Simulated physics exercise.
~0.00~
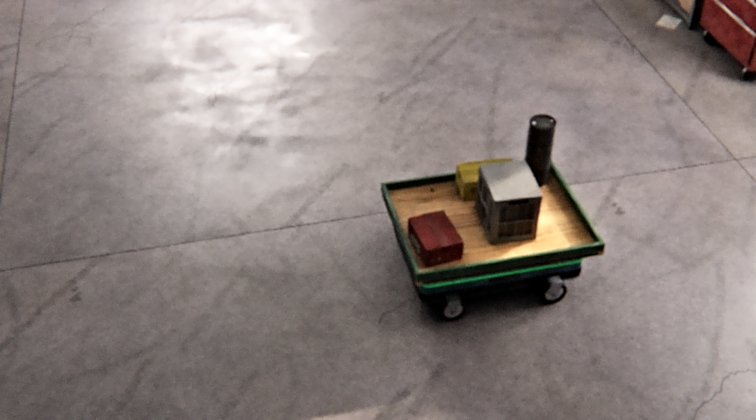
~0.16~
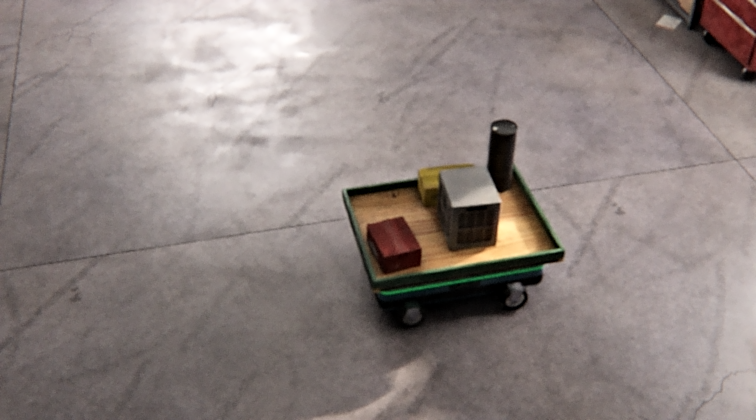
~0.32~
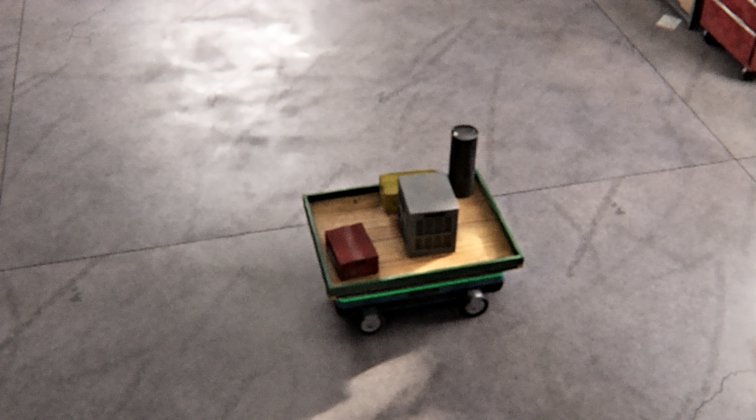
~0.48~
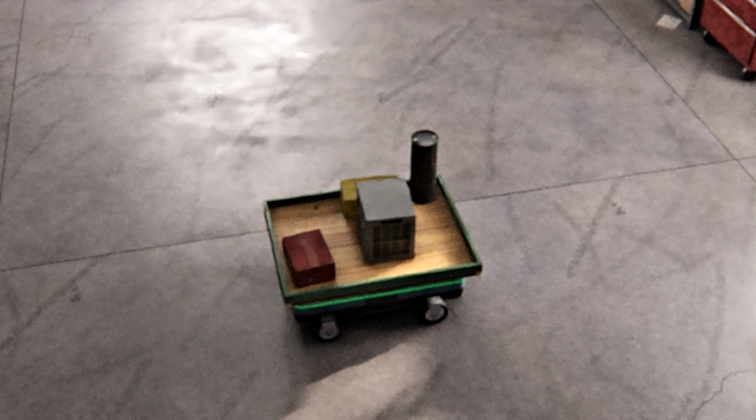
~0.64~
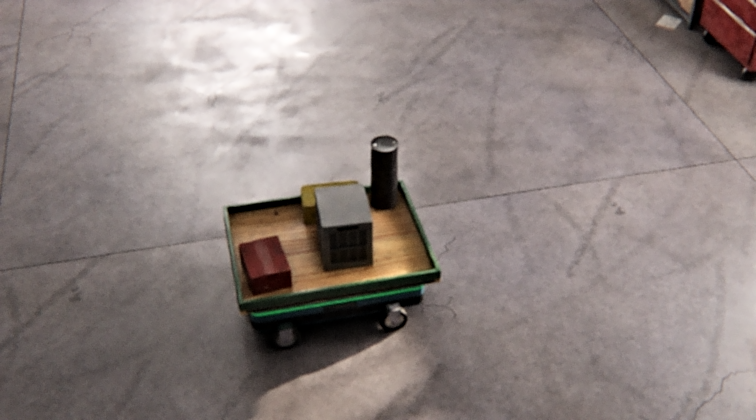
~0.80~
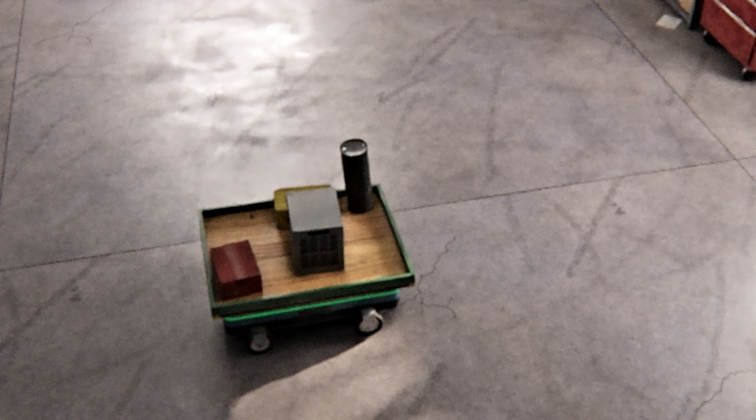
A flat wheeled cart with a green-edged wooden deck stands on a grey, scuffed concrete floor crossed by seams, seen from above at an angle. On it sit a dark red box at the front left, a grey crate near the middle, a yellow box behind it and a tall black canister at the back right. The cart rolls steadily leftward and slightly nearer, its load riding along, while the camera stays still.
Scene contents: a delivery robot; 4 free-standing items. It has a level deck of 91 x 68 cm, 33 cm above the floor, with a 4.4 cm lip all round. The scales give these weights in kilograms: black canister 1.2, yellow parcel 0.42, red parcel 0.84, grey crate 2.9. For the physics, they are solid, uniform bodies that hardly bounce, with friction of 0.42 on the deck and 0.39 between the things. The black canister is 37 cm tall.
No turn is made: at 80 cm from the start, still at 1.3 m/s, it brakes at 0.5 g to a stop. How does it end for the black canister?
The black canister ends up knocked down.
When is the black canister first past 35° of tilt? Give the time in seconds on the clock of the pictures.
Around 1.2 s on the clock.
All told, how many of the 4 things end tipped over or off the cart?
1.
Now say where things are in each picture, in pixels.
In the first frame, cart has run 0 cm; black canister (539, 151).
In the second frame, cart has run 21 cm; grey crate (468, 208).
In the third frame, cart has run 42 cm; red parcel (351, 251); grey crate (427, 214).
In the fourth frame, cart has run 62 cm; red parcel (309, 258).
In the fifth frame, cart has run 83 cm; grey crate (344, 227).
In the sixth frame, cart has run 96 cm; black canister (357, 177) leaning 5°; red parcel (236, 270).
After 1.00 s, cart has run 97 cm, stopped; black canister leaning 21° near (343, 177); grey crate slid 4 cm; yellow parcel slid 3 cm.
After 1.40 s, cart has run 97 cm, stopped; black canister leaning 54° near (337, 184); yellow parcel slid 4 cm; grey crate slid 4 cm.
At rest (2.8 s), tipped over on the deck, black canister; the other 3 in place, give or take 10 cm. In the last view, black canister near (342, 194).
